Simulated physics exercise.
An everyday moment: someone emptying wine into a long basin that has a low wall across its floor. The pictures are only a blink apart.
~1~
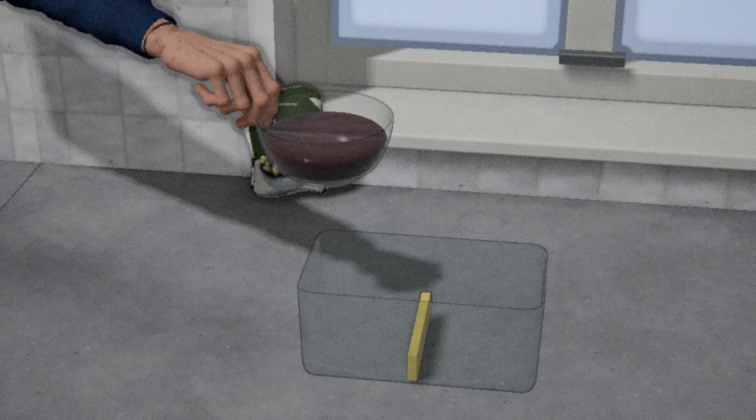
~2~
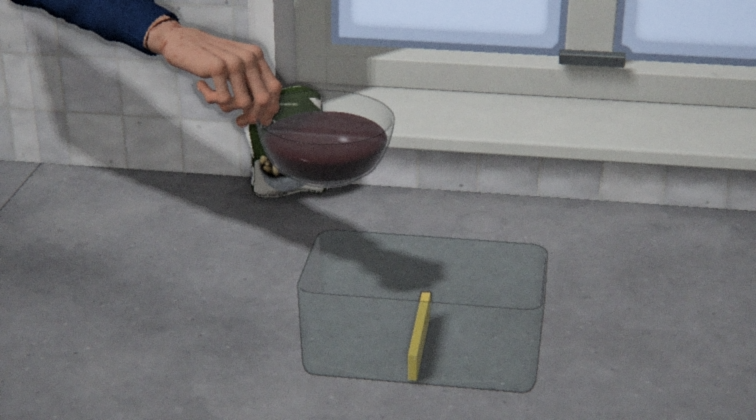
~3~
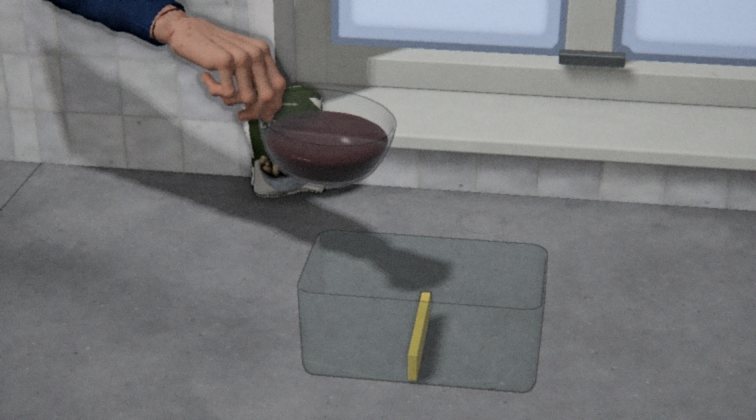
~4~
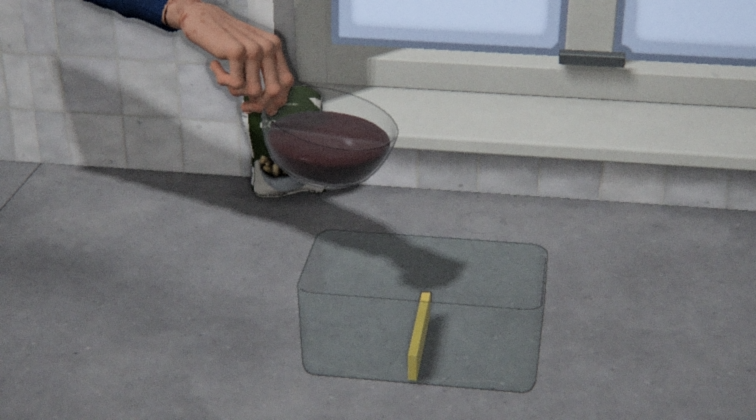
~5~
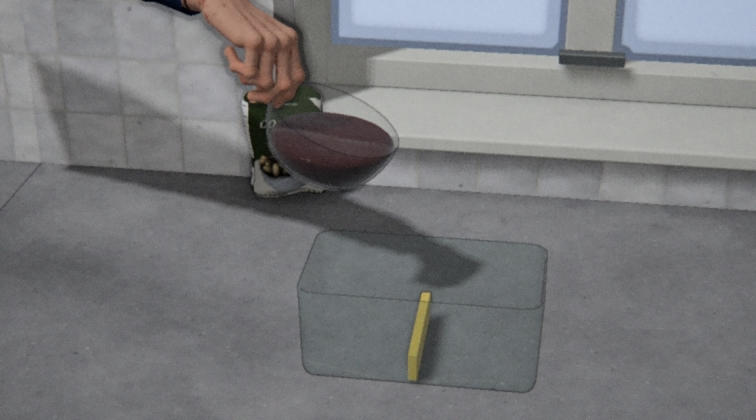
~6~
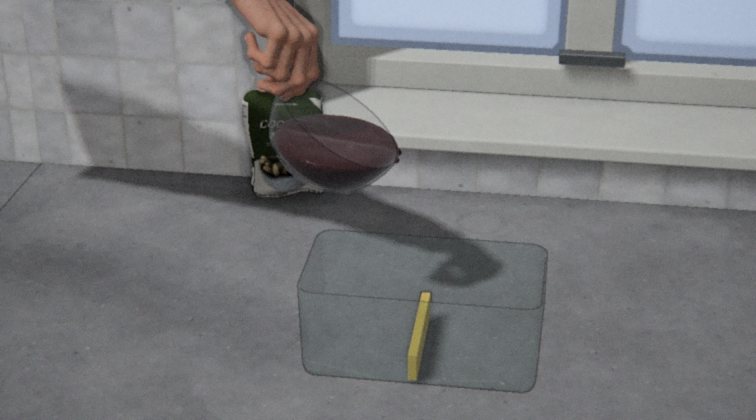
We see a hand holding a clear bowl of dark red liquid above a transparent rectangular basin with a low yellow wall across its floor; the hand moves right and gradually tilts the bowl rightward, bringing the liquid to its lip.
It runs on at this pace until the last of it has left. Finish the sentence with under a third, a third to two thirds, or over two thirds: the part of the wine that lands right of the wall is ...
It is a third to two thirds.
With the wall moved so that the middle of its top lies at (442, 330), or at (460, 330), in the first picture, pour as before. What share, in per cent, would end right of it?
I'd expect near 35 percent the first time and near 15 percent the next.
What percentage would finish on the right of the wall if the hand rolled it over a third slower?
I'd estimate some 70 percent.
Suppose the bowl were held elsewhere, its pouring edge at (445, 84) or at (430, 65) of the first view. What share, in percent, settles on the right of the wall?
Estimate, first then second: 75 per cent and 75 per cent.
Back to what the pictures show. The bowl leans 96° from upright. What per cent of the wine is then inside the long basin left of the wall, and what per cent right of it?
Left: Roughly 0 %; right: Roughly 35 %.
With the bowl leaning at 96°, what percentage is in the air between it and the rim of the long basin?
Something like 50 per cent of it.
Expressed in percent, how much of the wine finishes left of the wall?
Around 40 percent.
A moment on, the bowl is tipped on its side and 13 per cent is still to pour, 2 is left of the wall and 37 right of it.
Next, the bowl is tipped right over and 0 per cent is still to pour, 34 is left of the wall and 62 right of it.
Then the bowl is tipped right over and 0 per cent is still to pour, 39 is left of the wall and 60 right of it.
Later the bowl is tipped right over and 0 per cent is still to pour, 38 is left of the wall and 60 right of it.
Finally, 38 per cent lies left of the wall, 60 right of it and 2 outside.
